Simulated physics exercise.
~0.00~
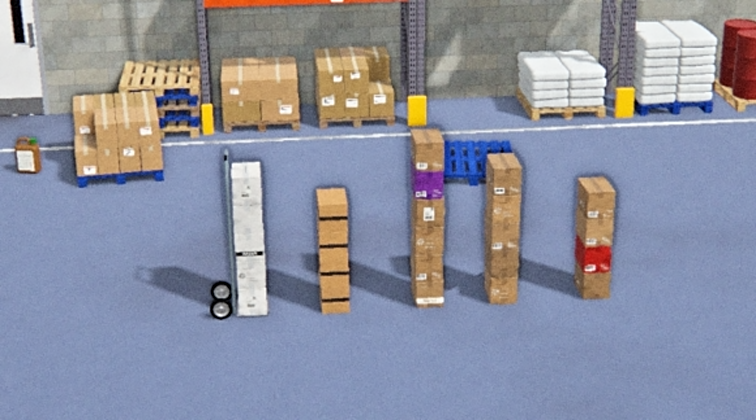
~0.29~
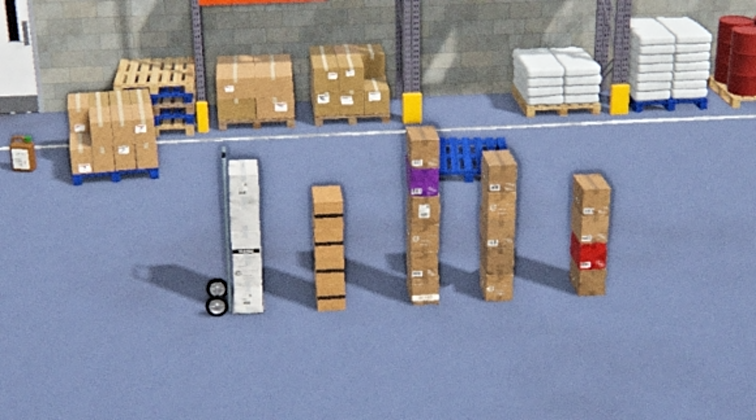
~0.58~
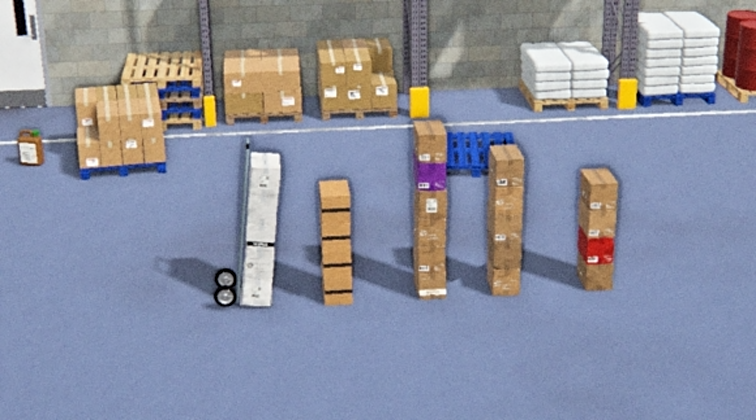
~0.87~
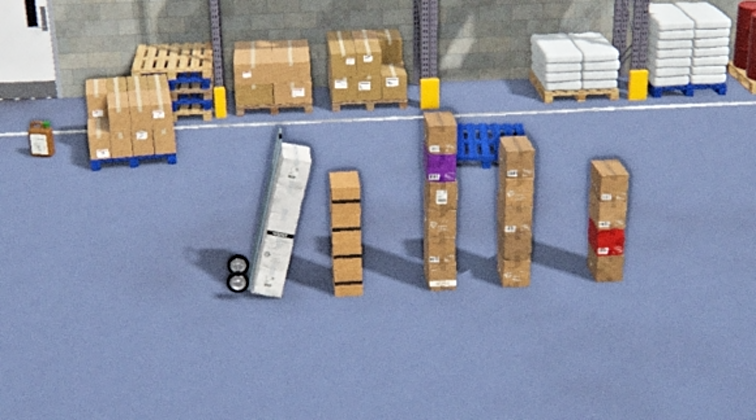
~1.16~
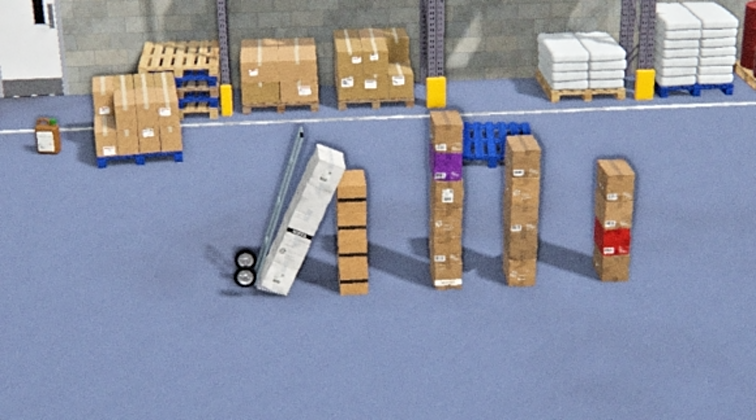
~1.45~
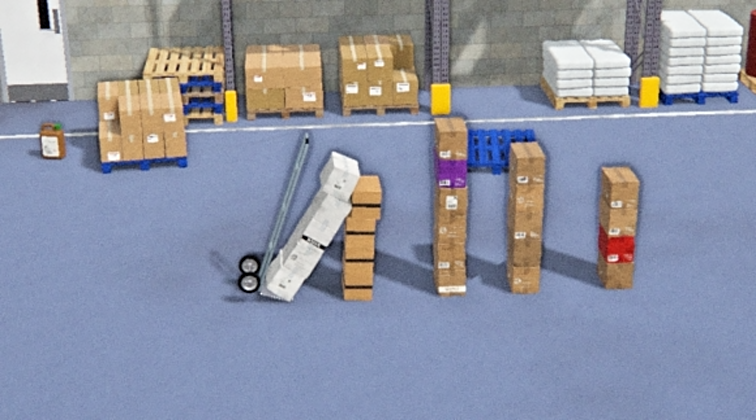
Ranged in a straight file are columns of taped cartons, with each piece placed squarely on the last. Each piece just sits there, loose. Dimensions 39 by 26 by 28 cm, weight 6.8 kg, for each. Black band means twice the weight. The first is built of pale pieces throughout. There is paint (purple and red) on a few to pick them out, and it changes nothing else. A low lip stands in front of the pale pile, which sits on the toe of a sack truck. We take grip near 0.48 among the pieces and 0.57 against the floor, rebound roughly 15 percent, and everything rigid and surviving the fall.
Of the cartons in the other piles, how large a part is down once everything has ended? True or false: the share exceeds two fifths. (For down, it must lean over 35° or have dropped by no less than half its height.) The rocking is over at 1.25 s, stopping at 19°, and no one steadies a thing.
True.
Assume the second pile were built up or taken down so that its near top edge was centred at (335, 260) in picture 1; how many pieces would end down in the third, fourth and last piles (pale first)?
Down by pile: Third 0, fourth 0, last 0.
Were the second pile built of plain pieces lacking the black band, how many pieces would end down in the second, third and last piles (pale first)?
Down per pile - second: 4, third: 6, last: 4.
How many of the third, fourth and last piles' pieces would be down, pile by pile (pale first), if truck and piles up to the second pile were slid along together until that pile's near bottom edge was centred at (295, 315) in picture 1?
Then third 5, fourth 0, last 0.
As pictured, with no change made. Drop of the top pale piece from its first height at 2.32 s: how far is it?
Drop so far: Roughly 40 cm.
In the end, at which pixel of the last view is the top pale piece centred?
In the last view it ends up close to (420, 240).
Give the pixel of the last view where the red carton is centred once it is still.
Roughly (683, 265).
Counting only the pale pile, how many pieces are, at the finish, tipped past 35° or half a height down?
5 pale pieces.
After 2.32 s, 5 of the pale pile down; 3 of the 19 other cartons down; purple carton 4° from how it stood.
After 2.88 s, 5 of the pale pile down; 8 of the 19 other cartons down; purple carton on its side.
After 3.66 s, 5 of the pale pile down; 19 of the 19 other cartons down; red carton 58° from how it stood, 13 cm lower; purple carton 46° from how it stood, 81 cm lower.
In the end (4.9 s), 5 of the pale pile down; 19 of the 19 other cartons down; red carton on its side; purple carton 49° from how it stood, 84 cm lower. That is 100 per cent. From the last view, middles, red carton near (683, 265), purple carton near (523, 248).
